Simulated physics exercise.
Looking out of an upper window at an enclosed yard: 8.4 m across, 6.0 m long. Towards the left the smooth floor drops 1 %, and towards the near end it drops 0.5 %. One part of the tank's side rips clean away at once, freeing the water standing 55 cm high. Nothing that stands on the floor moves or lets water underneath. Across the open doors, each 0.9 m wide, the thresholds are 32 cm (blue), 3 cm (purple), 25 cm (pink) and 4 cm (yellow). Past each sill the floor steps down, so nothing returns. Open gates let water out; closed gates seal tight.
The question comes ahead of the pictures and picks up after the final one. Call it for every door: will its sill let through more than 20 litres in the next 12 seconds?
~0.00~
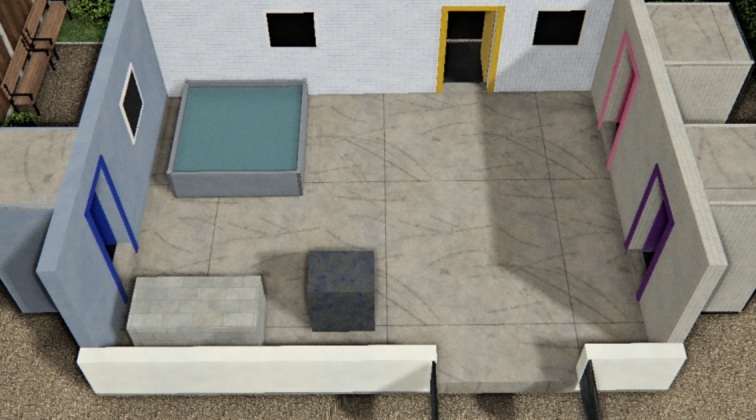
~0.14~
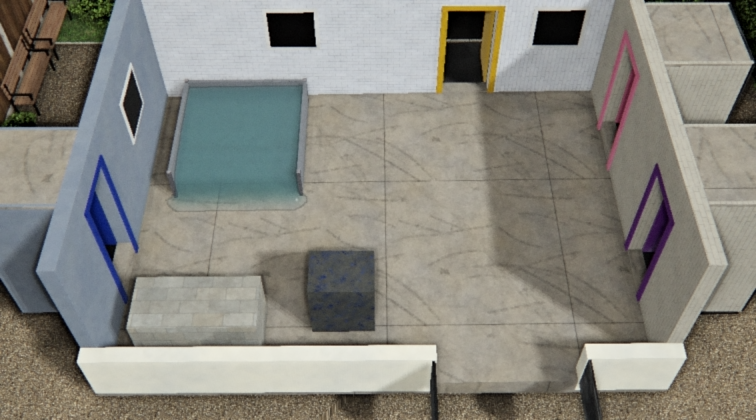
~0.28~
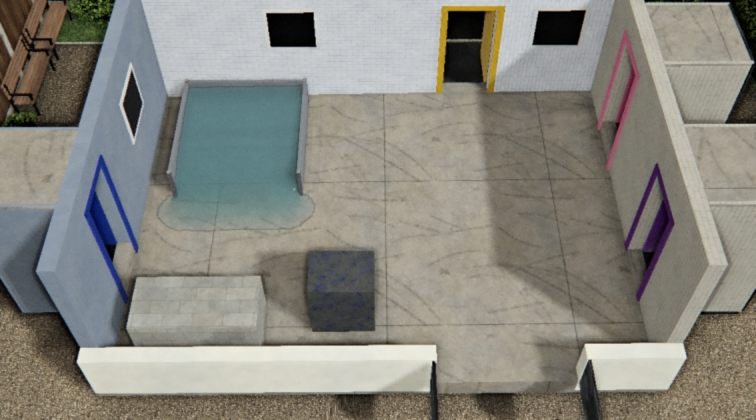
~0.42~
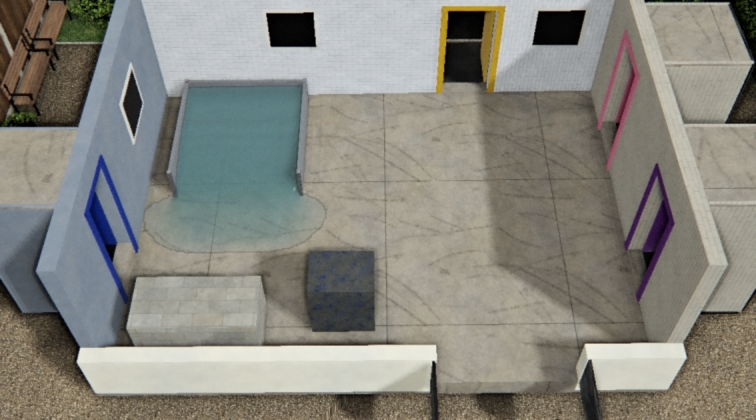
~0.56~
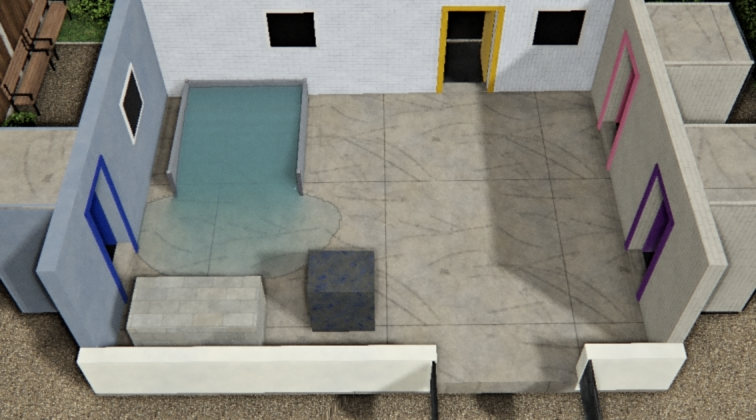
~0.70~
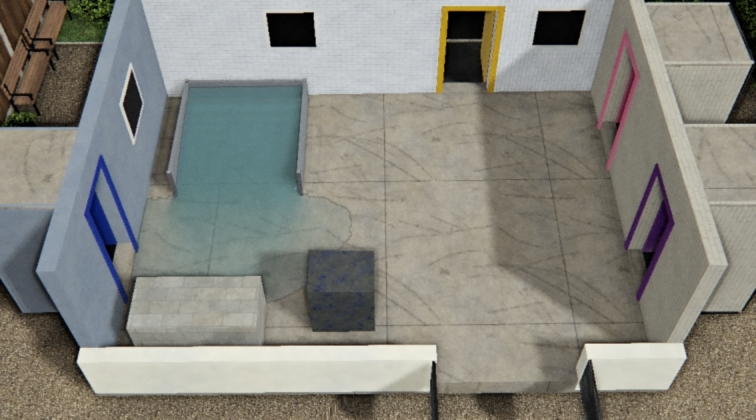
Blue door - it will not, purple door - it will, pink door - it will not, yellow door - it will not.
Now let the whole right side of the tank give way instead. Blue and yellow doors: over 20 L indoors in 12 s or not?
Against that limit the blue door gives a lower amount and the yellow door gives a greater amount.
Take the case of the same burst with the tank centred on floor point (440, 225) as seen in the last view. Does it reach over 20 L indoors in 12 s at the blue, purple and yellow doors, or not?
Blue: Within limit; purple: Within limit; yellow: Within limit.
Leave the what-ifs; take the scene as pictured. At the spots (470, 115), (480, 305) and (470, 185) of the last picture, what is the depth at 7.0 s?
Listed order: 2 / 5 / 3 cm.
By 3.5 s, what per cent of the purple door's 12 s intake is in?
By that time, around 0 per cent.
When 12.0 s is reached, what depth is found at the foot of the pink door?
Looks like about 6.0 cm at that spot.
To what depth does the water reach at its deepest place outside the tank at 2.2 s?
I'd say near 40 centimetres.
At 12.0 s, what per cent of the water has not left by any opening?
Close to 92 in a hundred remains.
After 1.4 s water covers 25 % of the floor and is deepest (38 cm) near (203, 301); blue door 14 cm at the sill, 0 L in, purple door not reached, pink door not reached, yellow door not reached.
After 2.2 s water covers 30 % of the floor and is deepest (40 cm) near (112, 372); blue door 31 cm at the sill, 1 L in, purple door not reached, pink door not reached, yellow door not reached.
After 3.5 s water covers 40 % of the floor and is deepest (45 cm) near (170, 371); blue door 24 cm at the sill, 7 L in, purple door not reached, pink door not reached, yellow door not reached.
After 7.0 s water covers 90 % of the floor and is deepest (20 cm) near (168, 100); blue door 12 cm at the sill, 7 L in, purple door 10 cm at the sill, 25 L in, pink door not reached, yellow door not reached.
After 12.0 s water covers 95 % of the floor and is deepest (13 cm) near (181, 302); blue door 11 cm at the sill, 7 L in, purple door 4 cm at the sill, 65 L in, pink door 6 cm at the sill, 0 L in, yellow door 6 cm at the sill, 4 L in.
